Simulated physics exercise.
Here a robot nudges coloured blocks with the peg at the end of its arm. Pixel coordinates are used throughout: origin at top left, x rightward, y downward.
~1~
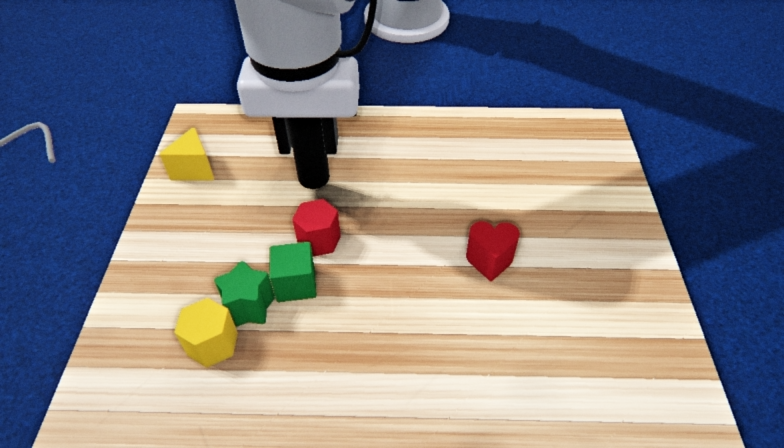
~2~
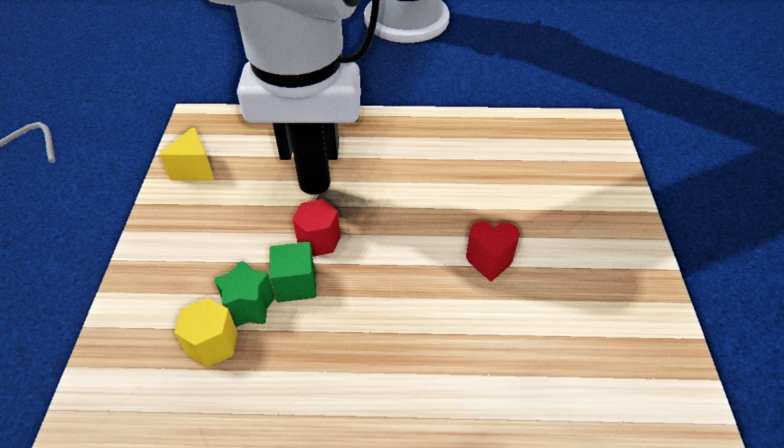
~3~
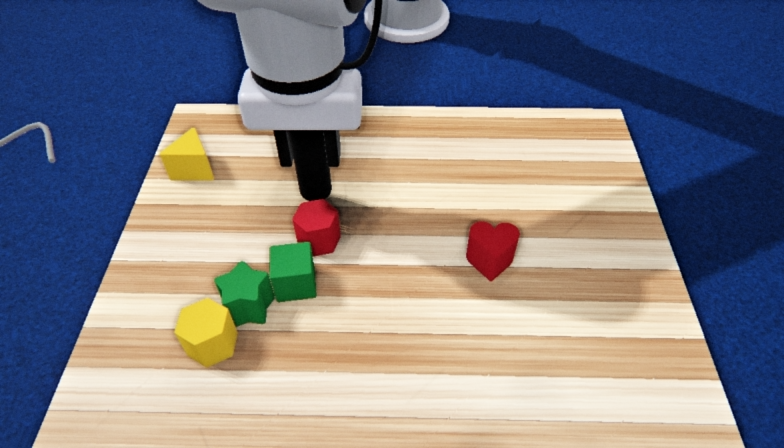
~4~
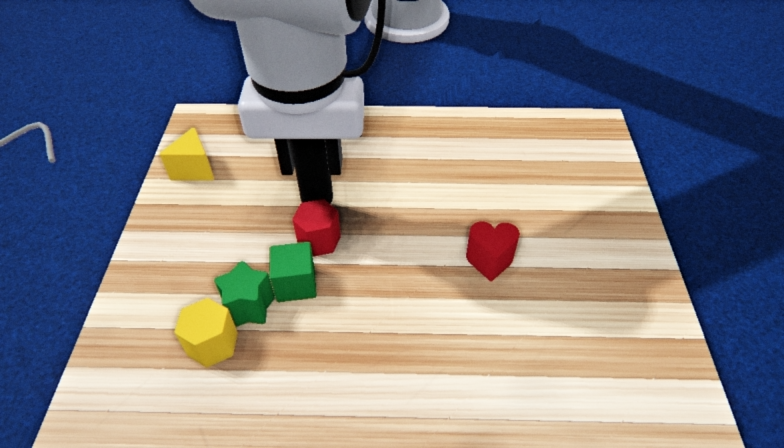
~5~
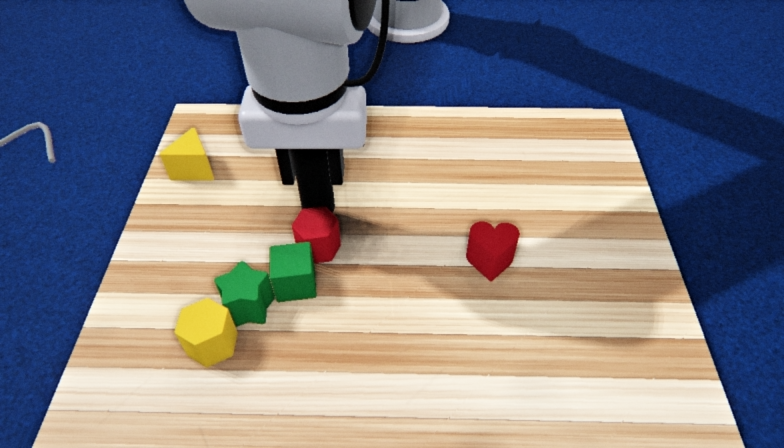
On a light striped wooden board over blue carpet, seen from above by a still camera, a white robot arm reaches in from the top edge. A red hexagonal block, green square block, green star and yellow block run diagonally down to the left, with a yellow triangle upper left and a red heart to the right. The arm's black peg slides slowly toward the viewer and nudges the red hexagonal block slightly.
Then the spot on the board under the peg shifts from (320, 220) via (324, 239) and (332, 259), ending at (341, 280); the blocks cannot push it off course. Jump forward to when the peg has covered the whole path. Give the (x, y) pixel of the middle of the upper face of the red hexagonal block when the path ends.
I'd place it at (336, 289), taking the centre of its top.
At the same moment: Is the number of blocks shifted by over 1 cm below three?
Short answer: Yes.
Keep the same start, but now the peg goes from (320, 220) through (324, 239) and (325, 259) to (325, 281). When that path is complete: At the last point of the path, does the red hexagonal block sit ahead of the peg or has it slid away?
My guess is it keeps its place ahead of the peg.
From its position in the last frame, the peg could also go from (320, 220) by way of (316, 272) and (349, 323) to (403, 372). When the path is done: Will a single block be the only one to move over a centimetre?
Final answer: No.
What follows on the original path. Halfway along, peg at (326, 239); green square block at (293, 278), turned 50° clockwise; red hexagonal block at (327, 254).
At the end, peg at (339, 270); green star not moved; green square block at (289, 289), turned 75° clockwise; red hexagonal block at (336, 289), turned 20° clockwise.
